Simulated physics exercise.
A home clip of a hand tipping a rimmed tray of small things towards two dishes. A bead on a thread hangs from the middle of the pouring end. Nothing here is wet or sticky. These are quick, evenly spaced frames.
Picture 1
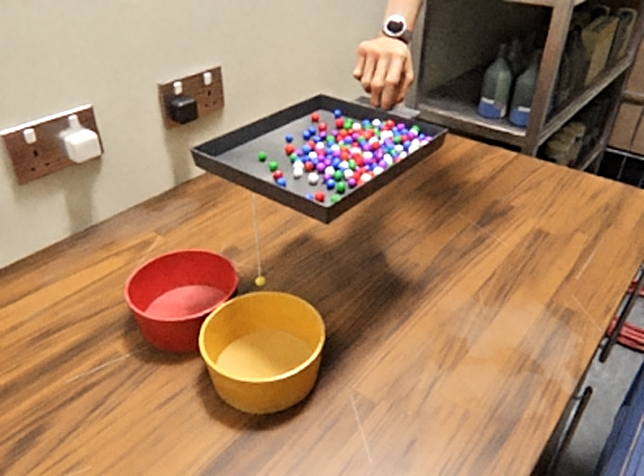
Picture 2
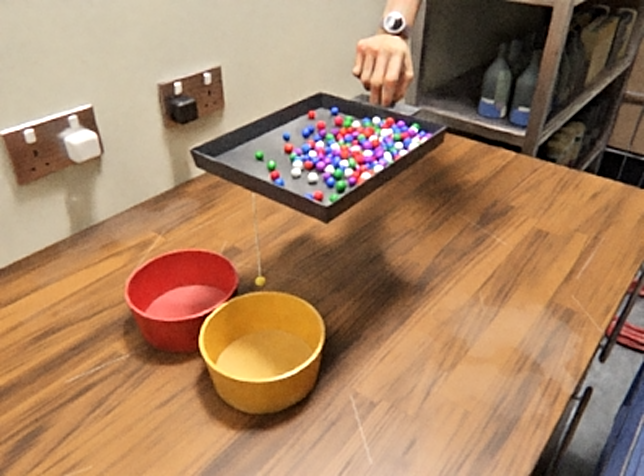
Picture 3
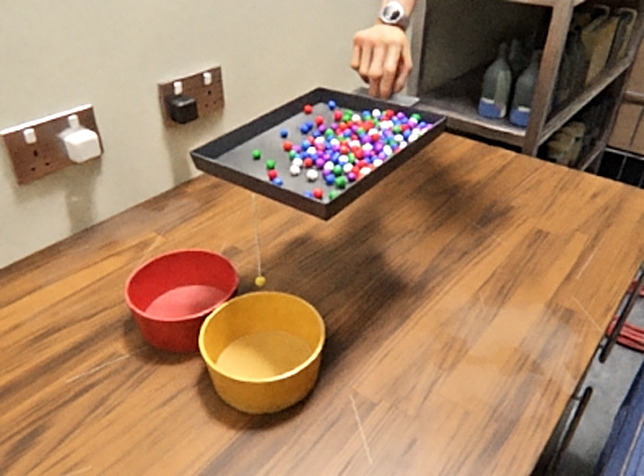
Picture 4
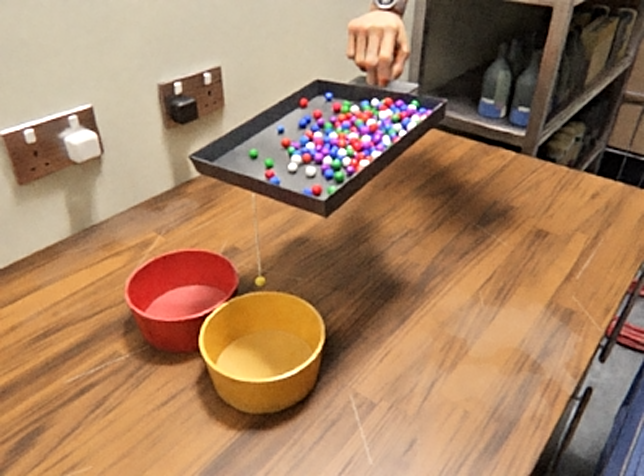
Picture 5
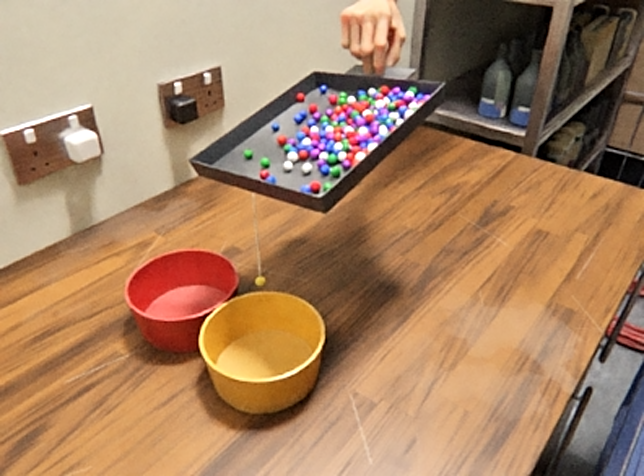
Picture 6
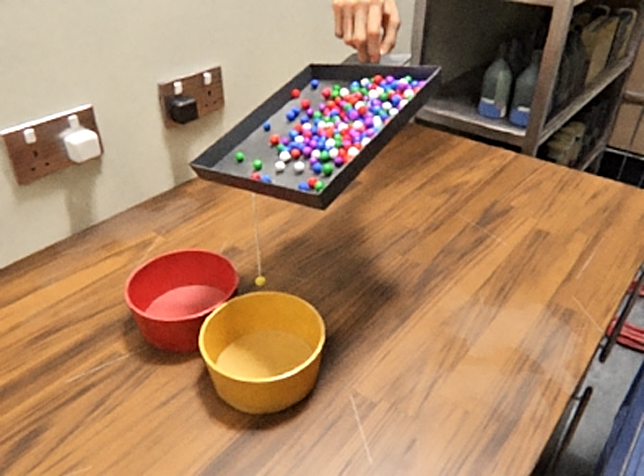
The clip opens on a hand at the far edge of a dark rimmed tray of colourful beads, held above a wooden table with a red dish and a yellow dish. The hand shifts left as the tray gradually tilts, its left corner dipping lowest, and more and more beads start moving inside it.
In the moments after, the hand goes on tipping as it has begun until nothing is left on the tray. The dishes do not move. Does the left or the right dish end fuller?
The left-hand dish gets more.
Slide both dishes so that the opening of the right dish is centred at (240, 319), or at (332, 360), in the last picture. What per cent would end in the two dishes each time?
Roughly 80 per cent, and 10 per cent.
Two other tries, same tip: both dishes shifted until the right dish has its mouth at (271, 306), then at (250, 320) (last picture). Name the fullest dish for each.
One: The left dish. Two: The dish on the left.
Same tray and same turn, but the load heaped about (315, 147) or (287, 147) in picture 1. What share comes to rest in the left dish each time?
The first gives 90 %, the second 90 %.
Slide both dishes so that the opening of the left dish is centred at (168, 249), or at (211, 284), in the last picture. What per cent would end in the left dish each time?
In turn 50 and 80 in a hundred.
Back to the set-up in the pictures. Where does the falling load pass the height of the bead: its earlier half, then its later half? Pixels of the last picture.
Early half (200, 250), late half (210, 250).
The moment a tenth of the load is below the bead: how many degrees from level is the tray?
At some 65 degrees.
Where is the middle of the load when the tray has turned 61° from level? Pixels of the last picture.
Roughly at (224, 166).
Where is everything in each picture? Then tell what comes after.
In the first picture, corners of the pouring end at (194, 148) and (327, 204), level; middle of the load at (369, 152), round plastic beads; left dish at (141, 325); right dish at (220, 384); bead on its thread at (261, 281).
In the second picture, corners of the pouring end at (193, 149) and (327, 204), level; middle of the load at (369, 150).
In the third picture, corners of the pouring end at (193, 152) and (325, 201), tipped barely, lowest at the left corner; middle of the load at (369, 144).
In the fourth picture, corners of the pouring end at (192, 155) and (323, 198), tipped a little, lowest at the left corner; middle of the load at (368, 135), a stray few on the move.
In the fifth picture, corners of the pouring end at (192, 159) and (320, 195), tipped a little, lowest at the left corner; middle of the load at (365, 126), a small part on the move.
In the sixth picture, corners of the pouring end at (192, 163) and (317, 192), tipped clearly, lowest at the left corner; middle of the load at (358, 119), most on the move; left dish at (141, 325); right dish at (220, 384).
Soon, tray tipped steeply; most on the tray; a small part in the left dish; a stray few outside both; a small part in the air.
A while on, tray tipped right over; about a third on the tray; about half in the left dish; a small part outside both; a small part in the air.
Towards the end, tray tipped past a quarter turn; most in the left dish; a small part outside both.
Finally, tray tipped past a quarter turn; none in the right dish; most in the left dish; a small part outside both.
